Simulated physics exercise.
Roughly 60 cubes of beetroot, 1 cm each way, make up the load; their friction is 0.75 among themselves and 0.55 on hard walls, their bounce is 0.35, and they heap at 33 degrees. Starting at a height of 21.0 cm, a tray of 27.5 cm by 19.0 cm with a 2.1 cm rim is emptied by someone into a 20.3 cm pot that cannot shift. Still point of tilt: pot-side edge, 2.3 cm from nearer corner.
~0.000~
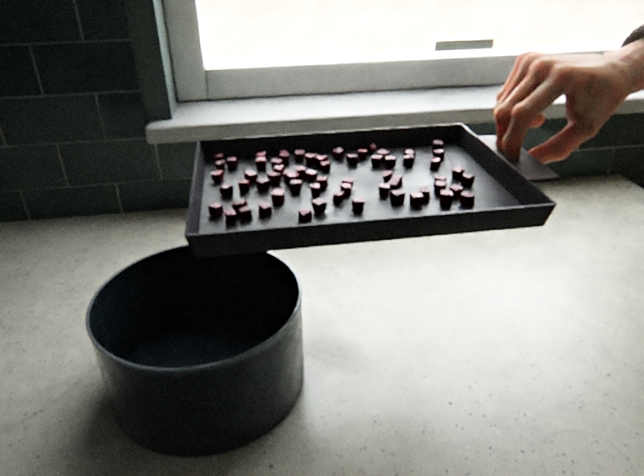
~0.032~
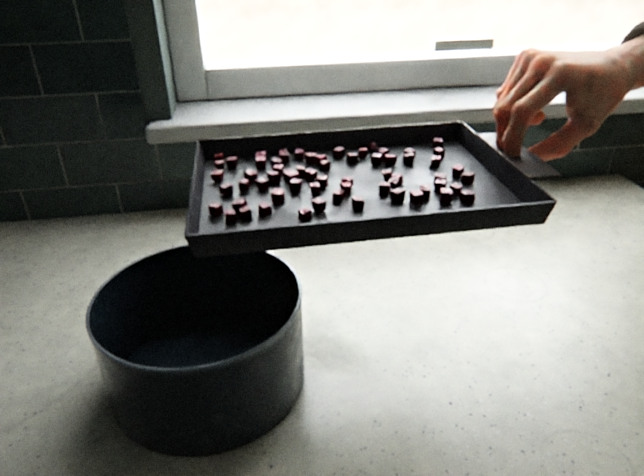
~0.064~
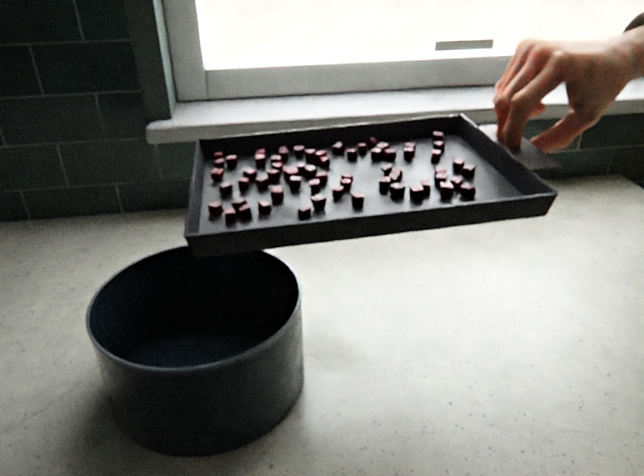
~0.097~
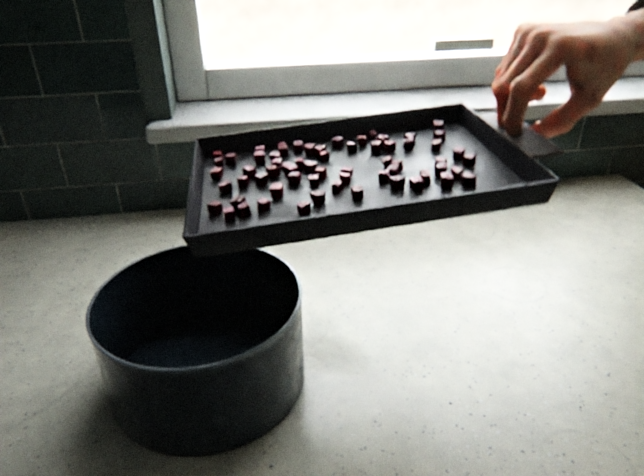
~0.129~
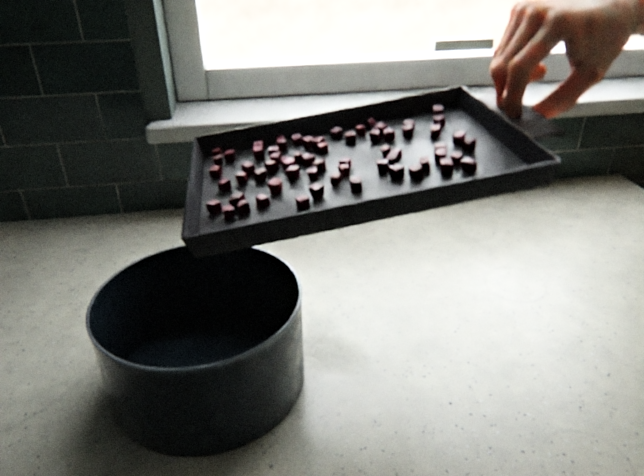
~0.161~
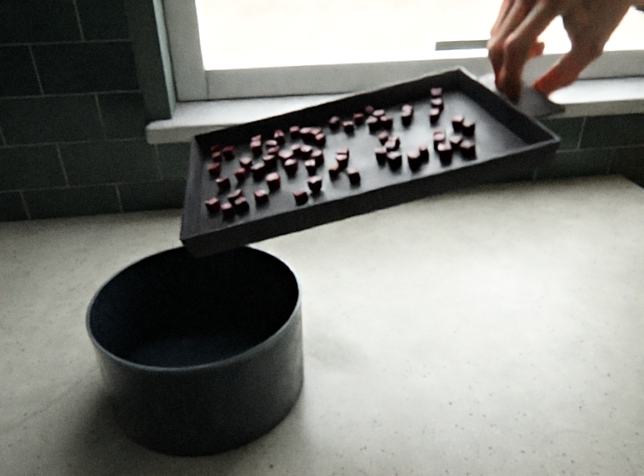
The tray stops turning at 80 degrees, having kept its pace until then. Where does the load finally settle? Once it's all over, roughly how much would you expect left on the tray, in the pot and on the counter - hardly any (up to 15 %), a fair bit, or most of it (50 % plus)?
I'd expect tray: A fair bit; pot: A fair bit; counter: A fair bit.
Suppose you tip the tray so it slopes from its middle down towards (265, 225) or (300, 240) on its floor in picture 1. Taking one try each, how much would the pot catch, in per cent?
Approximately 5 percent, then 0 percent.
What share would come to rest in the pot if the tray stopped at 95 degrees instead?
55 per cent.
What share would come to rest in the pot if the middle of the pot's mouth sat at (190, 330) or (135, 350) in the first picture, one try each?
Estimates: 45 % and 60 %, in that order.
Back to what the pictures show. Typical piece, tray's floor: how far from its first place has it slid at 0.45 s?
Displacement on the tray: Roughly 1 cm.
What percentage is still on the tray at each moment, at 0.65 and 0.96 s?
The figures go 100 and then 40.
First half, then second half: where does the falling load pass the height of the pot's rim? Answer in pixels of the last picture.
Around (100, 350), then (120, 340).
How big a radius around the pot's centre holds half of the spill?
About 32 cm from the centre.
Then, at 0.45 s, tilt 45 degrees; the tray holds 100 %, the pot 0 %.
Then, at 0.65 s, tilt 68 degrees; the tray holds 100 %, the pot 0 %.
After 0.96 s, tilt 80 degrees; the tray holds 40 %, the pot 25 %.
By 2.2 s all is still; tray 40 %, pot 25 %, counter 40 %.
